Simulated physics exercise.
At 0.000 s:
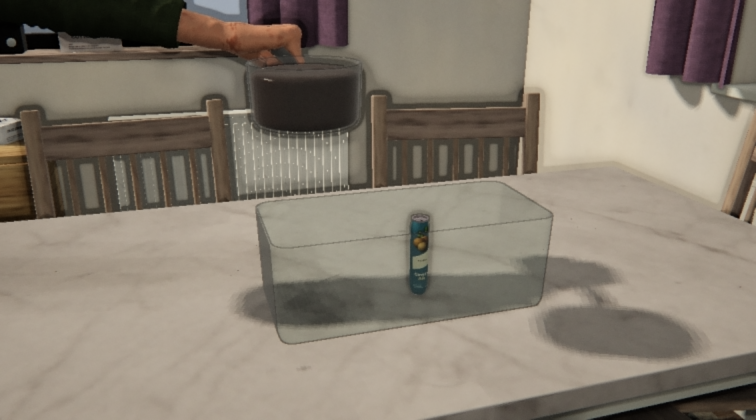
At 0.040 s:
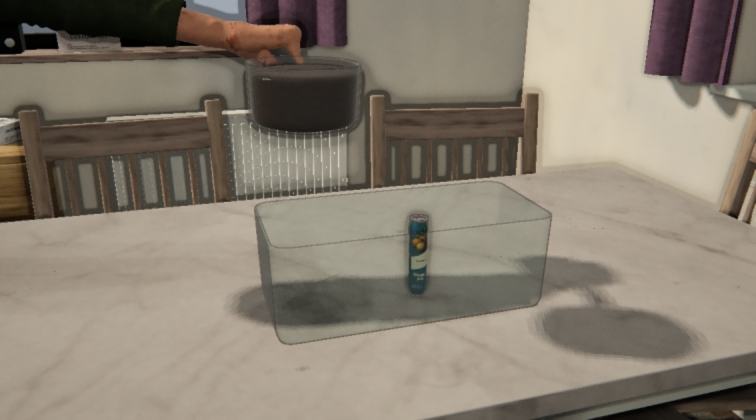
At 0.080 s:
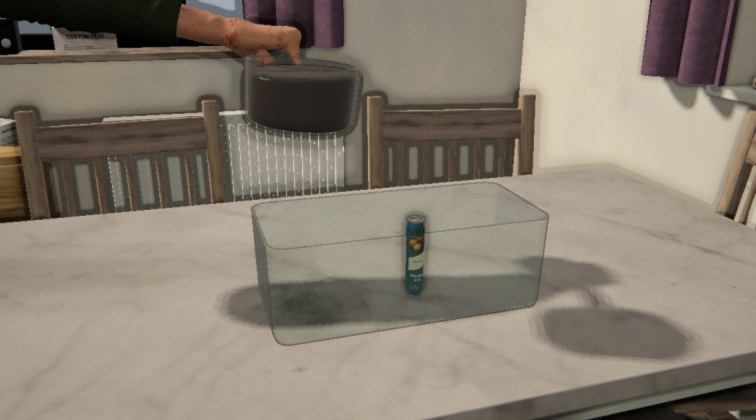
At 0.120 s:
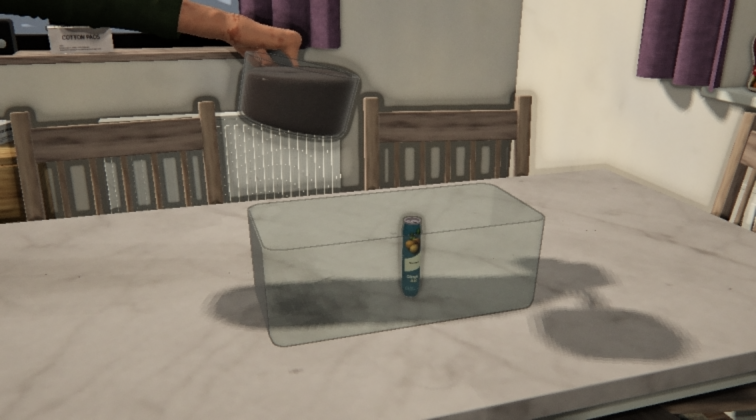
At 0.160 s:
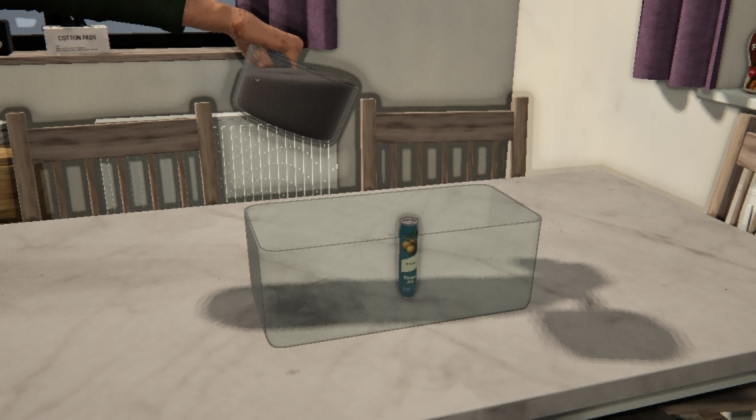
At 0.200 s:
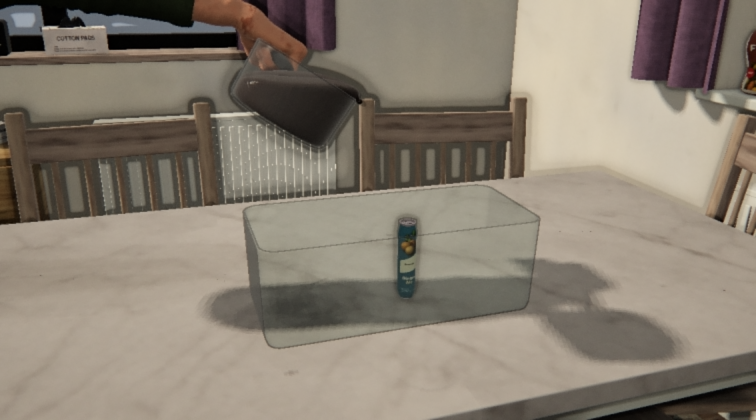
A hand tilts a dark saucepan rightwards above a clear oblong basin holding a tin.
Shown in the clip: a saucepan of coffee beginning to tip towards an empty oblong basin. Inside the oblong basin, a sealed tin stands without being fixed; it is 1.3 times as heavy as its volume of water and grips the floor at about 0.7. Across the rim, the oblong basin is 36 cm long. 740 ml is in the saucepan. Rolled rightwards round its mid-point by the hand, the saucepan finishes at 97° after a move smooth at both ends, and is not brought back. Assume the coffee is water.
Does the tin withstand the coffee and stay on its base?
No, it is knocked over.
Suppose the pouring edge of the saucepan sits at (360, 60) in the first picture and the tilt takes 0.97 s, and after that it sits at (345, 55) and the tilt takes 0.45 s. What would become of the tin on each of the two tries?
Trial 1 - tin stays standing; trial 2 - tin tips.
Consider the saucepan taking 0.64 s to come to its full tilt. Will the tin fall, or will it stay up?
Tips over.
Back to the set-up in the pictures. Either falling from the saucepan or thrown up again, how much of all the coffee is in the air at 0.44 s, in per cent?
My guess is roughly 50 %.
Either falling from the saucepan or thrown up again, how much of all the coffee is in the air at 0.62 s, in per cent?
It comes to some 10 percent of the total.
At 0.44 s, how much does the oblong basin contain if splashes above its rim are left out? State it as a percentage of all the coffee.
Near 20 in a hundred.
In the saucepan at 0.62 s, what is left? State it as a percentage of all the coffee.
Roughly 8 percent remains.
Then, 0.44 s in, the tilt is 94° and 30 per cent is still to pour; the tin stands where it began.
Then, 0.62 s in, the tilt is 97° and 8 per cent is still to pour; the tin stands 1 cm from where it began.
Then, 0.80 s in, the tilt is 97° and 2 per cent is still to pour; the tin leans 31°.
Then, 1.00 s in, the tilt is 97° and 1 per cent is still to pour; the tin lies on its side.
Finally, the tin lies on its side.
